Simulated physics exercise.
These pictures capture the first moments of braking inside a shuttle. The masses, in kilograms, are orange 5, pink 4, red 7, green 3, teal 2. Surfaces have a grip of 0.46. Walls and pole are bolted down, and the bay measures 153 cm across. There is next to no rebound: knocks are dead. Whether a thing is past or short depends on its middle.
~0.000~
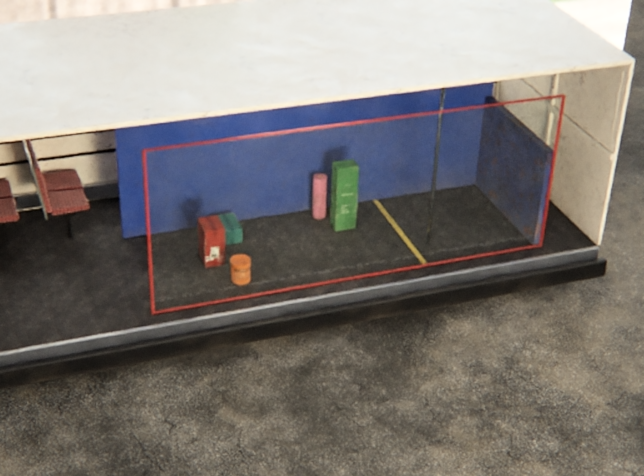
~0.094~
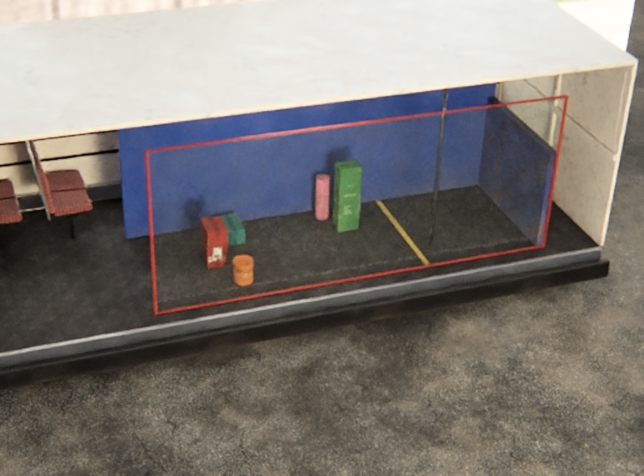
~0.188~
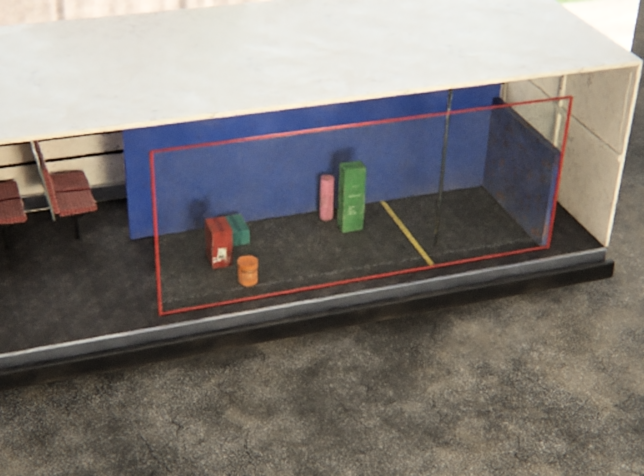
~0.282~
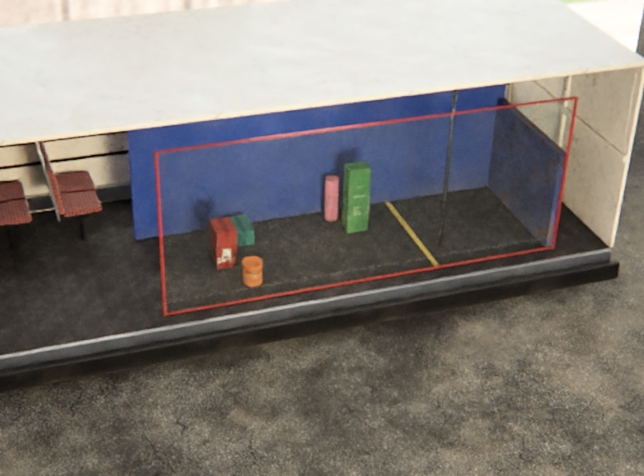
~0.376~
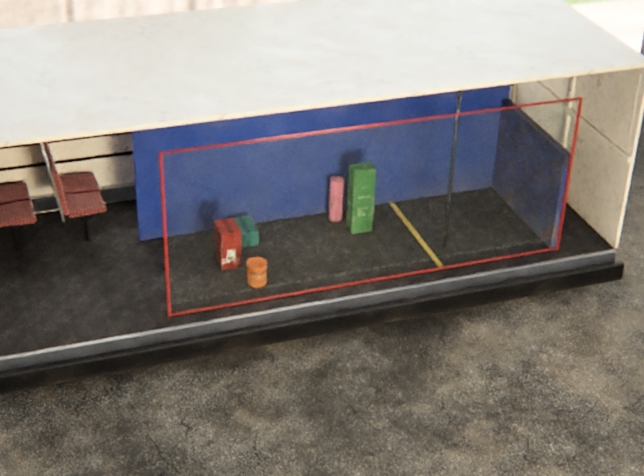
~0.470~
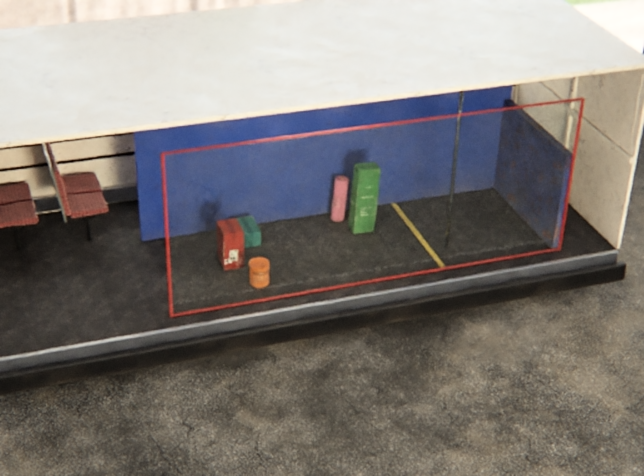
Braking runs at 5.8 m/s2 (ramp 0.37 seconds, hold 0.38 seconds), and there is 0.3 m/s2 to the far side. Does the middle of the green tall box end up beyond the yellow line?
Most likely it finishes across the line.
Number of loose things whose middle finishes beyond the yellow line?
The count is 1.
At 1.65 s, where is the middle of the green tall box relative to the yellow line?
Past it by some 15 cm.
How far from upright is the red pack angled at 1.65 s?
It is tilted about 0° from upright.
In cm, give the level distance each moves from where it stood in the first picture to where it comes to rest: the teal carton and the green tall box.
Shift: Teal carton 25; green tall box 80.
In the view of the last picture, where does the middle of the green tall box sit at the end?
You'll find it around (421, 210) at the end.
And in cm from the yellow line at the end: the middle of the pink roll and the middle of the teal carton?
So the pink roll stops 10 cm short, while the teal carton stops 170 cm short.
After 0.75 s the green tall box is 37 cm short of the yellow line, tilted 30°, near (381, 195) in the last picture's view.
After 1.15 s the green tall box is 15 cm past the yellow line, tilted 90°, near (420, 210) in the last picture's view.
After 1.65 s the green tall box is 16 cm past the yellow line, tilted 90°, near (421, 210) in the last picture's view; the teal carton 172 cm short of the yellow line, tilted 0°.
Final state at 1.9 s, orange bucket stops short of the yellow line; pink roll stops short of the yellow line; red pack stops short of the yellow line; green tall box crosses the yellow line; teal carton stops short of the yellow line.
